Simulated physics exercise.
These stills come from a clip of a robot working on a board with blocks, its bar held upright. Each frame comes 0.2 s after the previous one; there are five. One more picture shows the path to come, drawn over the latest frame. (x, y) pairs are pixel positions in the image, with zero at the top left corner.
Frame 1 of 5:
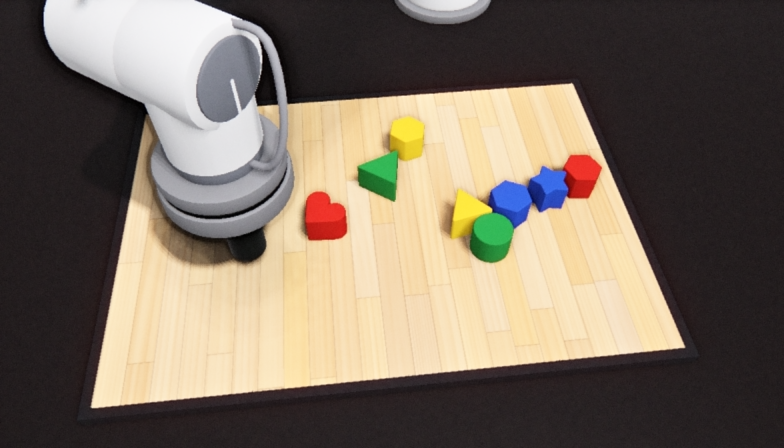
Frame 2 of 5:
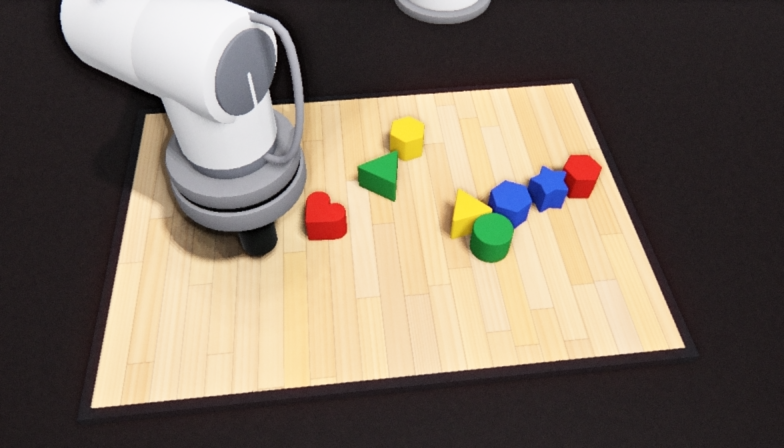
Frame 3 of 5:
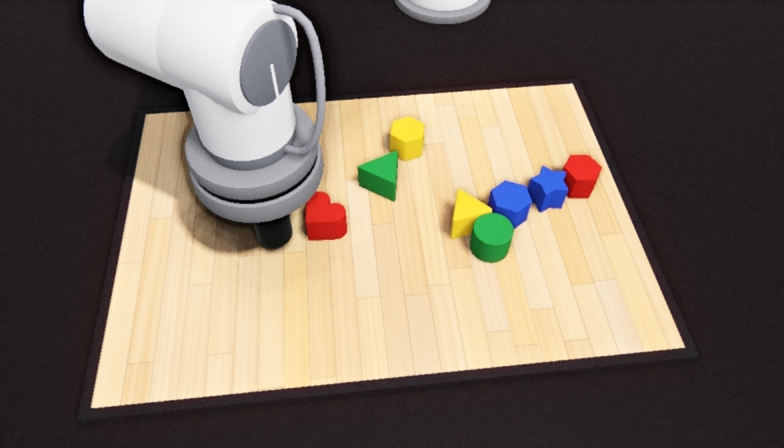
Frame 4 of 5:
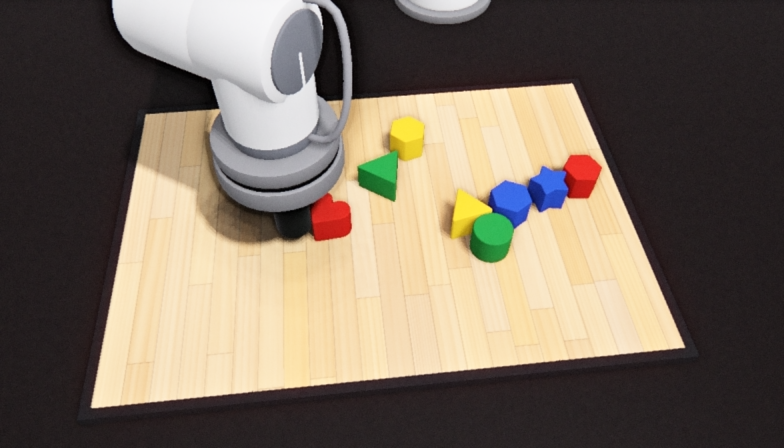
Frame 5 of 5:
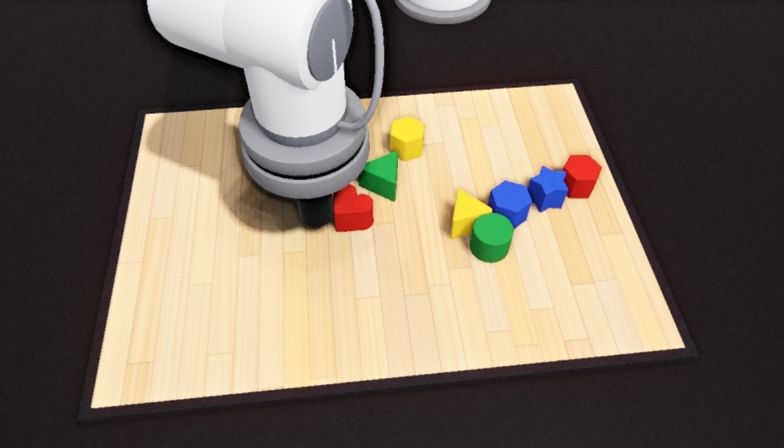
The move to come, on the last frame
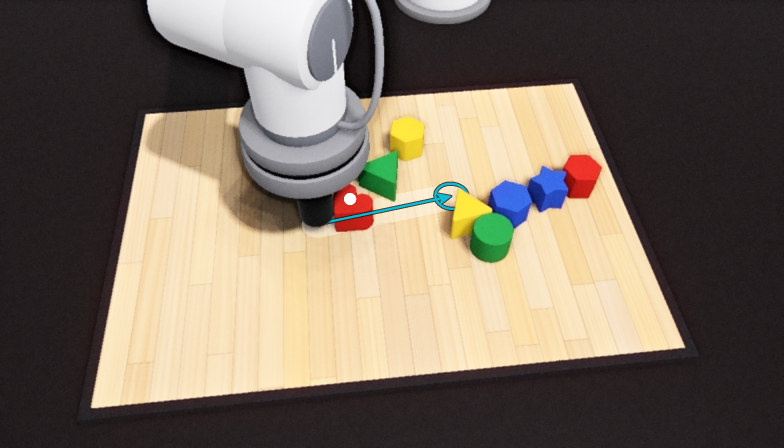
A bulky white and grey robot arm with a short black tip stands over the left side of a pale wooden board, seen from above at an angle. A red heart, green triangle and yellow hexagon sit near the middle, with yellow, green, blue and red blocks clustered rightward. The arm glides right and nudges the heart slightly right and upward, while the other blocks and the view stay still.
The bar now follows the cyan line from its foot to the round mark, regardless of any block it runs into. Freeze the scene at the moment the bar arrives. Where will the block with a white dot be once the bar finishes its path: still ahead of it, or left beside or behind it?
Once the path is finished, the block with a white dot still sits ahead of the bar.
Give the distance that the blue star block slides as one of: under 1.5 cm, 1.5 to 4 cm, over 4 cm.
Less than 1.5 cm.
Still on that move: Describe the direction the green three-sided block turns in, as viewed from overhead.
Counter-clockwise, from overhead.
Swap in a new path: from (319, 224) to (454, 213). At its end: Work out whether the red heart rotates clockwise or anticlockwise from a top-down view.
From the top: Counterclockwise.
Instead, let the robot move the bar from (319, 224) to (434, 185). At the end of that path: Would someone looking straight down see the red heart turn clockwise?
It seems so.
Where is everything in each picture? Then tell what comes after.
Bar's lower end (249, 247); red heart (323, 208); green three-sided block (383, 166); yellow three-sided block (468, 205); blue hexagonal block (511, 195); blue star block (551, 179), in the first picture.
Bar (260, 241); blocks still, in the second picture.
Bar (275, 234); blocks still, in the third picture.
Bar (295, 225); red heart (327, 207), in the fourth picture.
Bar (317, 214); red heart (350, 199); green three-sided block (383, 166); yellow three-sided block (468, 205); blue hexagonal block (511, 195); blue star block (551, 179), in the fifth picture.
Drawn move, from (319, 224) to (452, 196); the dot is on the red heart.
On the path given first. One third of the way, bar (366, 204); red heart (399, 189), turned 20° anticlockwise; green three-sided block (389, 163), turned 20° anticlockwise.
Two thirds of the way, bar (409, 195); red heart (443, 181), turned 15° anticlockwise; green three-sided block (394, 162), turned 40° anticlockwise; yellow three-sided block (471, 204).
At the end, bar (453, 186); red heart (484, 167), turned 15° anticlockwise; green three-sided block (394, 162), turned 40° anticlockwise; yellow three-sided block (479, 196), turned 45° clockwise; blue hexagonal block still; blue star block still.
